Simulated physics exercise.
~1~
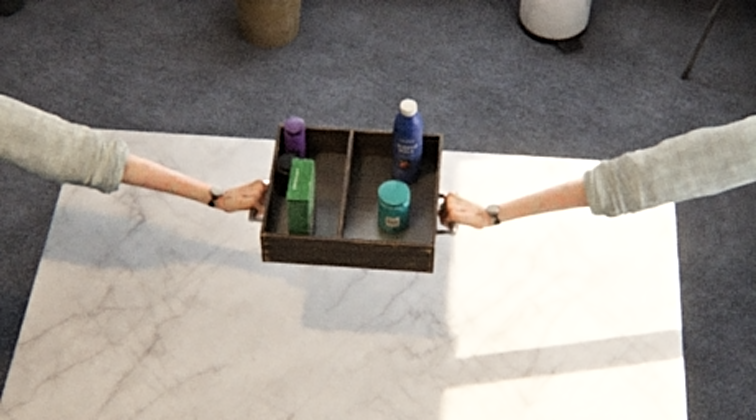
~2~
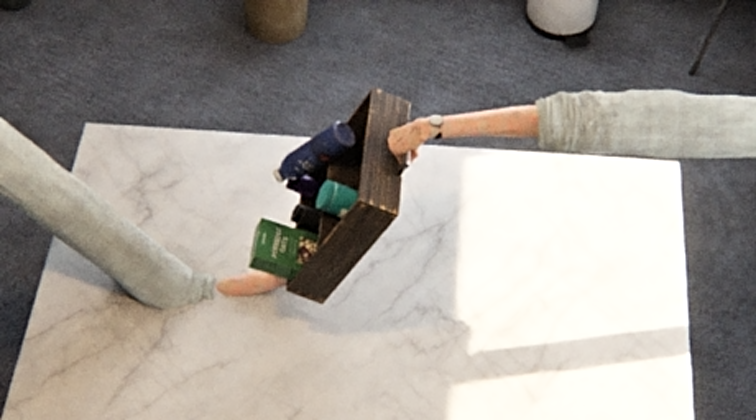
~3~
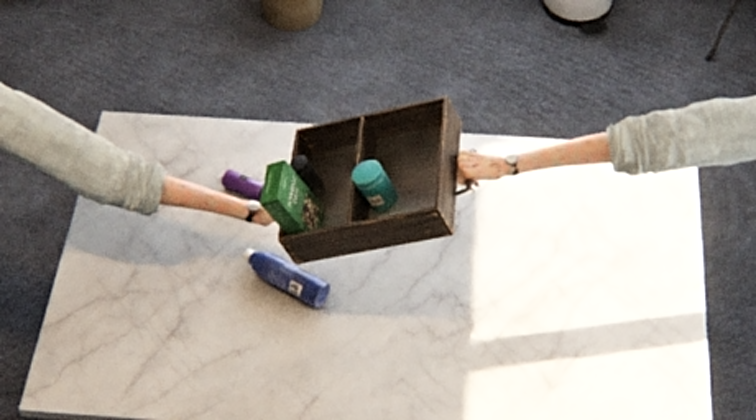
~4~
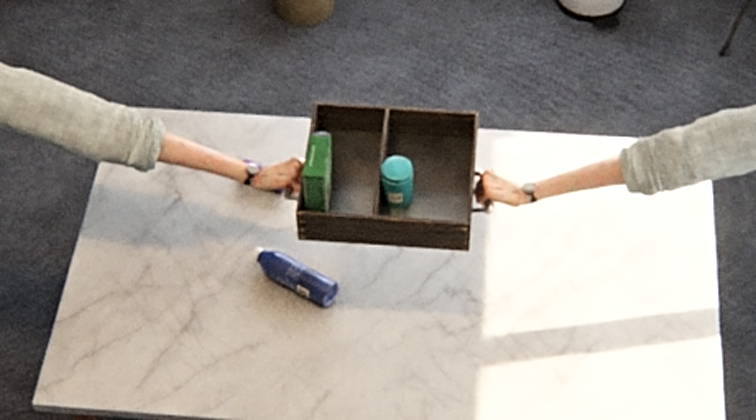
The clip opens with two hands holding a dark, divided wooden crate above a white marble table, with a blue bottle, turquoise jar, green packet, purple shaker and small black container standing inside. The hands tip the crate steeply, left side down, and the contents topple and slide left. The blue bottle and purple shaker come out on the left. As the crate swings back, the jar and packet lean, while the blue bottle lies on the table. Finally, the crate is level, with the packet upright at the left and the jar upright against the divider.
